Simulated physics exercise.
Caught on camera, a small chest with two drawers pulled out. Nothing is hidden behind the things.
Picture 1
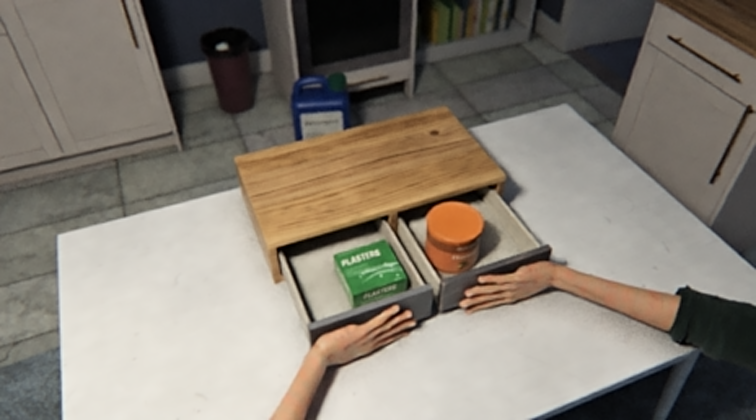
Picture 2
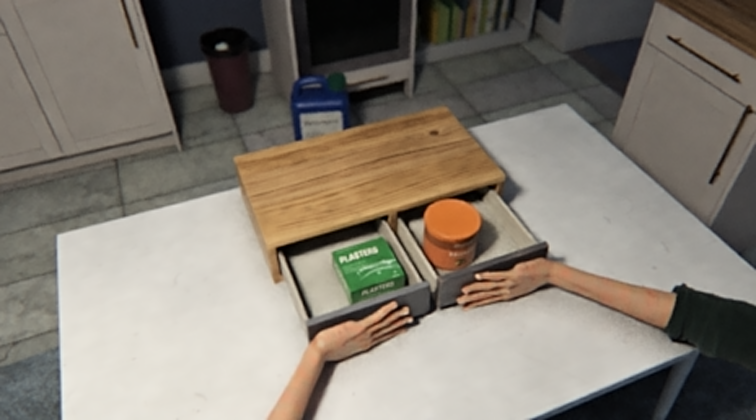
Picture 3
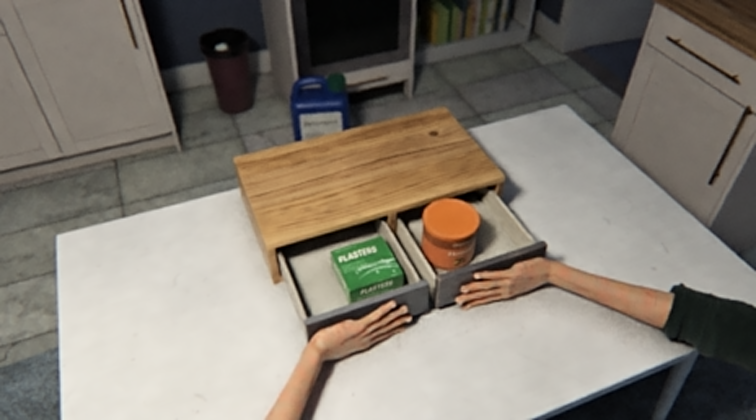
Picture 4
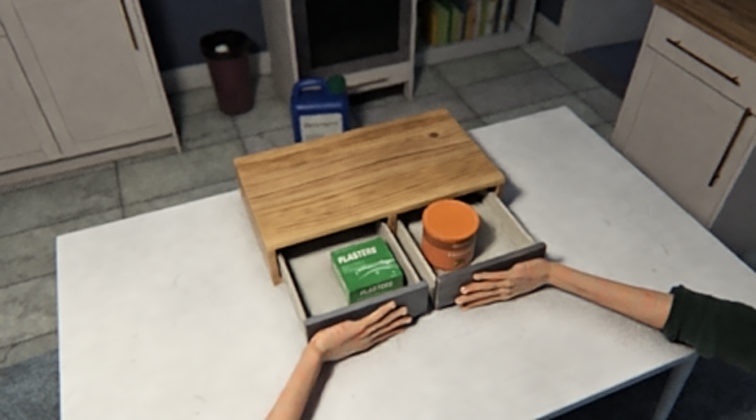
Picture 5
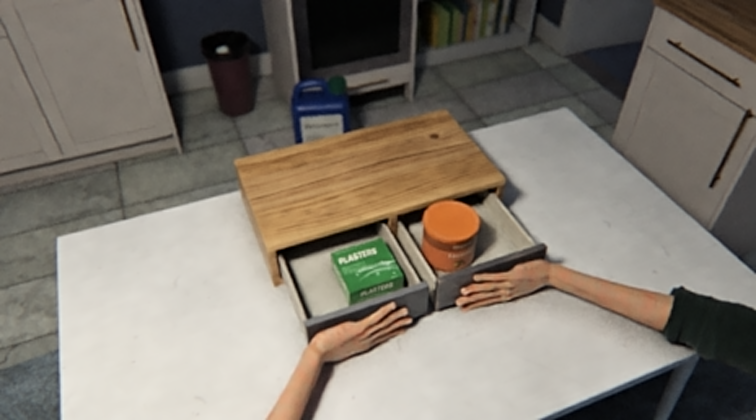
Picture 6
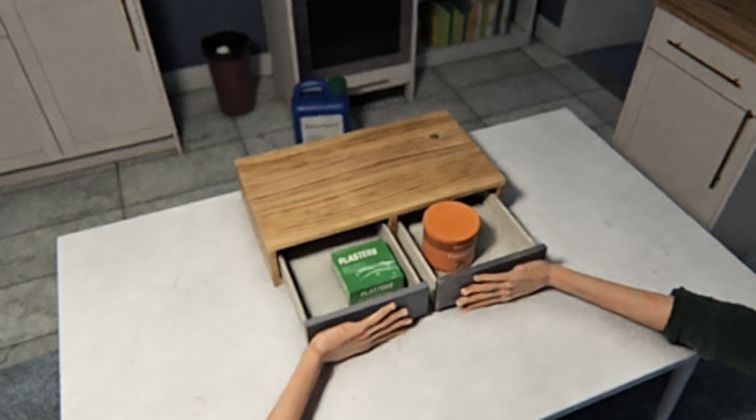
Two hands rested against the fronts of a small wooden chest's two open drawers, nudged them in very slightly, then stayed still, with a green box in the left and an orange tub in the right.
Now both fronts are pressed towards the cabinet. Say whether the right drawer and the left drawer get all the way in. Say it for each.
The right drawer jams and the left drawer closes.
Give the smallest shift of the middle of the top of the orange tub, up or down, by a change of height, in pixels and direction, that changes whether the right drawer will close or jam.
A shift of 8 pixels, going down.
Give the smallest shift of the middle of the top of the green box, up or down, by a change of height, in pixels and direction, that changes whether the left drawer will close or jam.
A shift of 12 pixels, going up.
Then, 0.34 s past the last view, right drawer starting in; left drawer starting in.
Then, 0.66 s past the last view, right drawer stopped, still ajar; left drawer about half in.
Finally, the right drawer stays ajar; the left drawer shuts flush.
